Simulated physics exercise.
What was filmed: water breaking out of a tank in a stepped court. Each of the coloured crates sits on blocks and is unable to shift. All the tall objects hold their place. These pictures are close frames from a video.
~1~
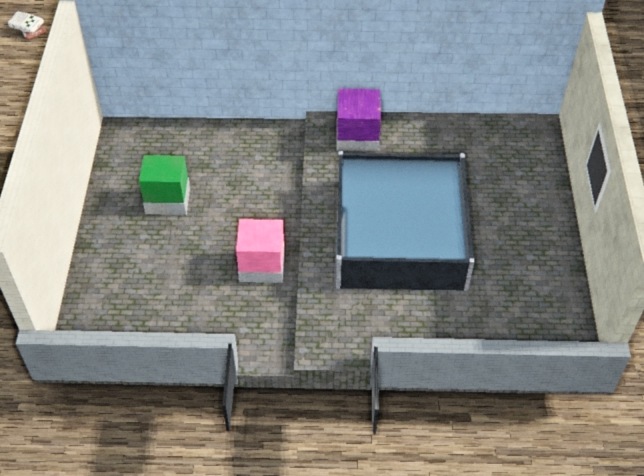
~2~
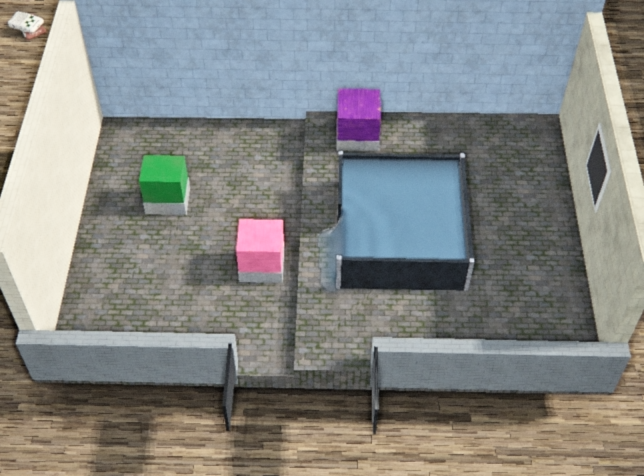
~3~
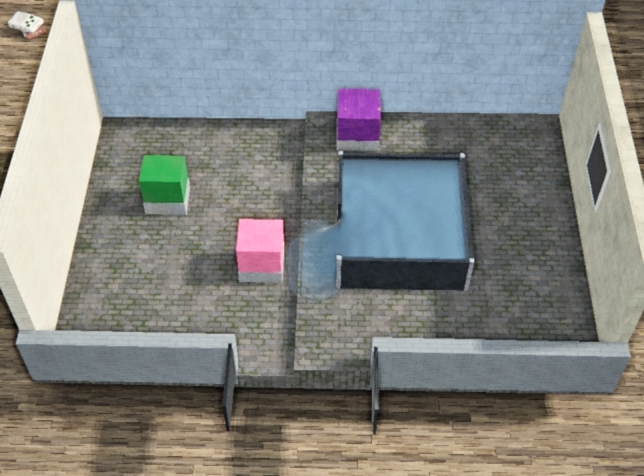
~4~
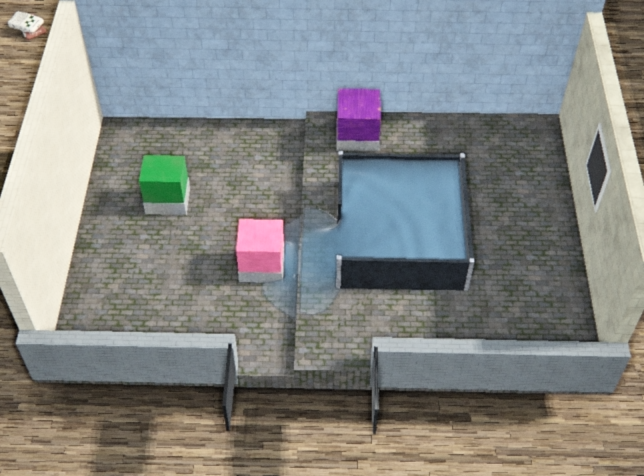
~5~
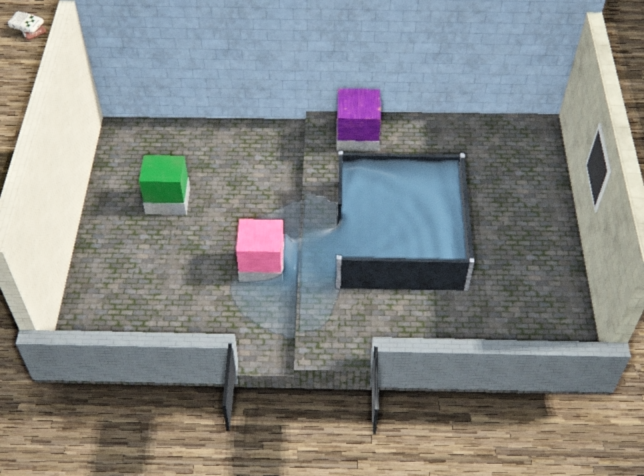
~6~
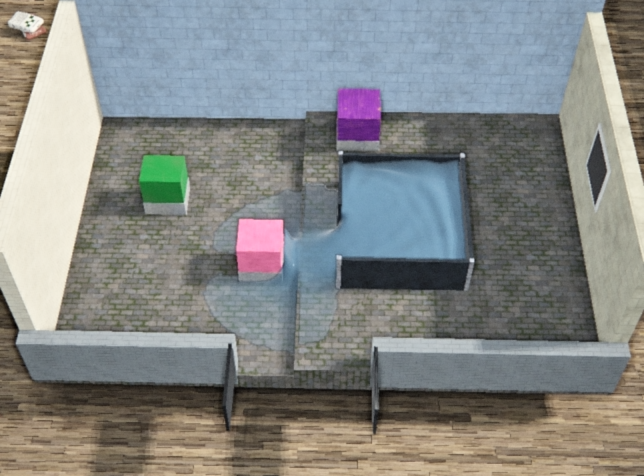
The video shows a walled court with green, pink and purple crates around an open tank; water breaks out of the tank's left side, spreads left across the paving and flows around the pink crate, while the crates stay still.
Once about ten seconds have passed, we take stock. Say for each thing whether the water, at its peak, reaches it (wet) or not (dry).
One by one: Looks like the green crate is out of reach of the water; looks like the pink crate is within reach of the water; looks like the purple crate is out of reach of the water.
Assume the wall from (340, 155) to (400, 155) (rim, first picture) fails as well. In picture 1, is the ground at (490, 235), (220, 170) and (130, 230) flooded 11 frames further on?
The first point is unwetted, the second swamped, the third unwetted.
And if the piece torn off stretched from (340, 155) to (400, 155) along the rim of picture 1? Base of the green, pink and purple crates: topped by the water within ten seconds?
Result: Green is not reached; pink is not reached; purple is swamped.
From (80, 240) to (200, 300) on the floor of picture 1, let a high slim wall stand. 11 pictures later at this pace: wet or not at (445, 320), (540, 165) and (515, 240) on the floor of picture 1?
The first point comes out unwetted, the next unwetted, the last unwetted.
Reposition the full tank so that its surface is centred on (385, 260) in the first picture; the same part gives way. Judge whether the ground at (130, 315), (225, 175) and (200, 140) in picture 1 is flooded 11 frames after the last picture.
Submerged, untouched, untouched.
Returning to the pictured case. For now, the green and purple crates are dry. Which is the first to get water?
That would be the green crate.
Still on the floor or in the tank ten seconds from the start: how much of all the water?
Around 78 in a hundred.
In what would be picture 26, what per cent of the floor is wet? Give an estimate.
About 45 per cent.
A moment on, water covers 25 % of the floor; the green crate water round its plinth, the pink crate water round its plinth, the purple crate not reached.
Next, water covers 40 % of the floor; the green crate water round its plinth, the pink crate water round its plinth, the purple crate not reached.
Then, water covers 45 % of the floor; the green crate water round its plinth, the pink crate water round its plinth, the purple crate not reached.
Later, water covers 50 % of the floor; the green crate water round its plinth, the pink crate water round its plinth, the purple crate not reached.
In the end, water covers 50 % of the floor; the green crate stayed above the water, the pink crate was topped, the purple crate stayed above the water.
